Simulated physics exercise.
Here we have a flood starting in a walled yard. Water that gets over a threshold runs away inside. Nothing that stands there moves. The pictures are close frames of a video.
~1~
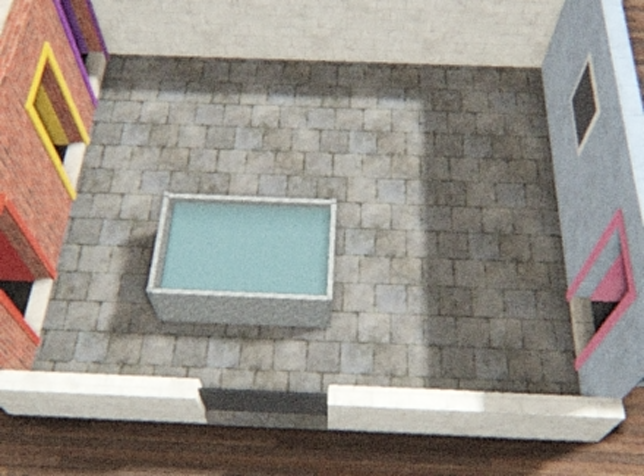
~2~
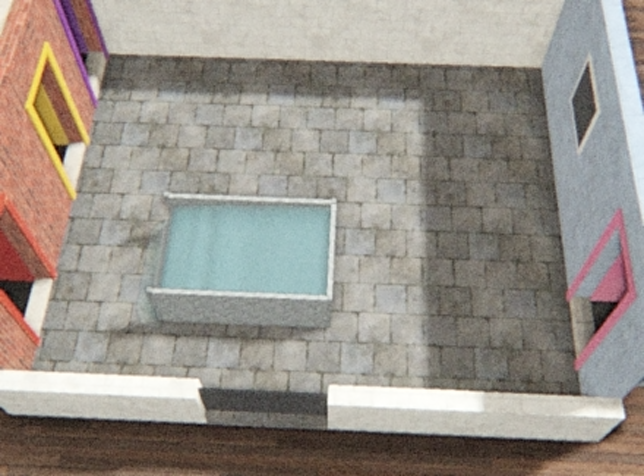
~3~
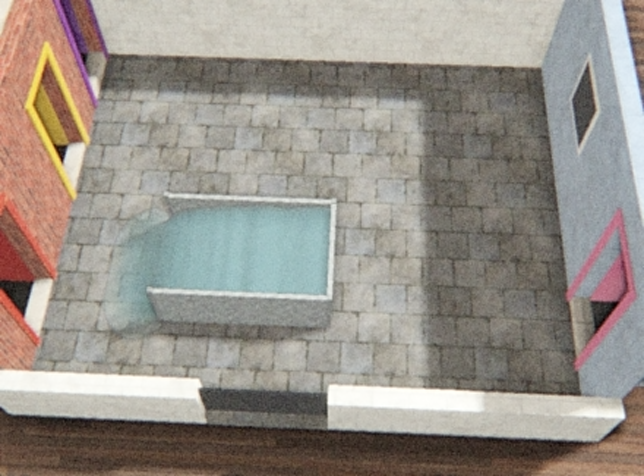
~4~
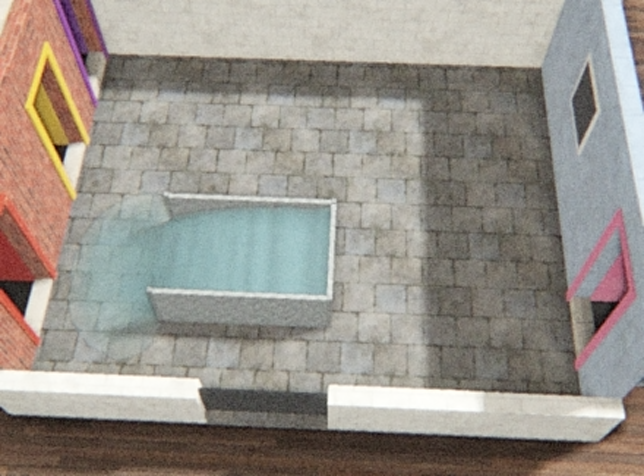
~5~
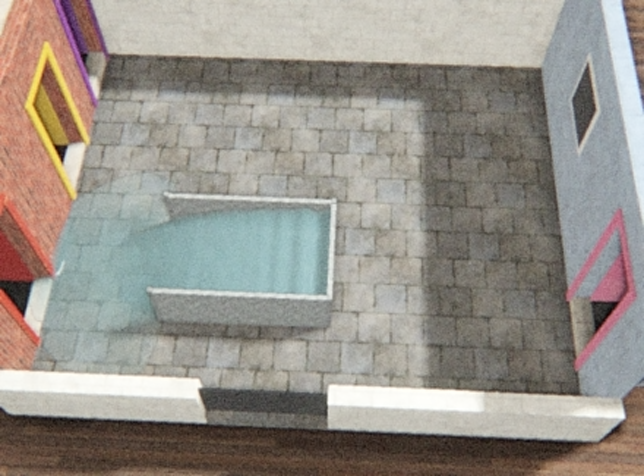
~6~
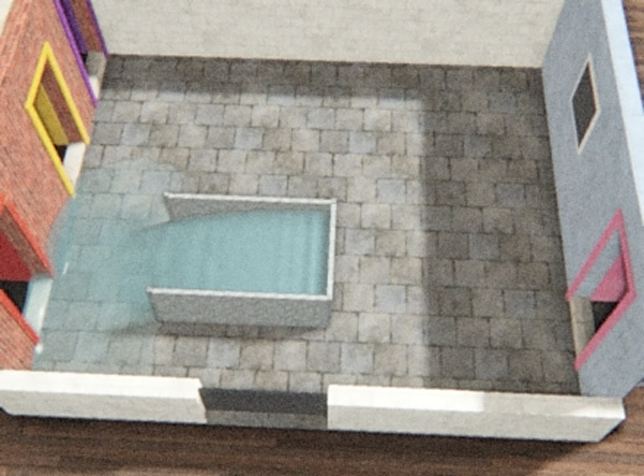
In a walled yard paved with grey stone, a rectangular tank holds still, blue-green water. The tank's left side opens and water pours out through the gap, spreading leftward across the paving. The thin sheet fans wider, reaches the red-framed opening in the brick wall, and spreads toward the low front wall.
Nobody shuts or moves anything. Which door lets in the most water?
The red doorway takes the most.
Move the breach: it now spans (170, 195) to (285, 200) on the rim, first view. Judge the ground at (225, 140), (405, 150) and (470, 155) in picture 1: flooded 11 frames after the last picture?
In turn: Wet, free of water, free of water.
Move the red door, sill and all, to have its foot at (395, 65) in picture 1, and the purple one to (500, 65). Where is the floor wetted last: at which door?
The purple door.
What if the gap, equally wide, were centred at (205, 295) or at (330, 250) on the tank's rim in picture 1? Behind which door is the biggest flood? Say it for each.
In turn: The red-painted one, the one in pink.
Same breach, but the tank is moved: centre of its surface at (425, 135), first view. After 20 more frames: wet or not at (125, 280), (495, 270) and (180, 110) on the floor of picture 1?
In that order: Wet, no water, awash.
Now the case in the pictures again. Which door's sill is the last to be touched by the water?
Last comes the pink-painted one.
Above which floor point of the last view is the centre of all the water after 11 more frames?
Roughly at (154, 255).
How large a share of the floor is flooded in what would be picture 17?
About 25 per cent.
A moment on, water covers 15 % of the floor; red door a lot in, purple door not reached, pink door not reached, yellow door a trickle in.
Next, water covers 25 % of the floor; red door a lot in, purple door wet at the sill, nothing in, pink door not reached, yellow door some in.
Then, water covers 40 % of the floor; red door a lot in, purple door a trickle in, pink door not reached, yellow door a lot in.
Later, water covers 80 % of the floor; red door a lot in, purple door a trickle in, pink door wet at the sill, nothing in, yellow door a lot in.
In the end, water covers 100 % of the floor; red door a lot in, purple door a trickle in, pink door wet at the sill, nothing in, yellow door a lot in; the red door has let in the most.
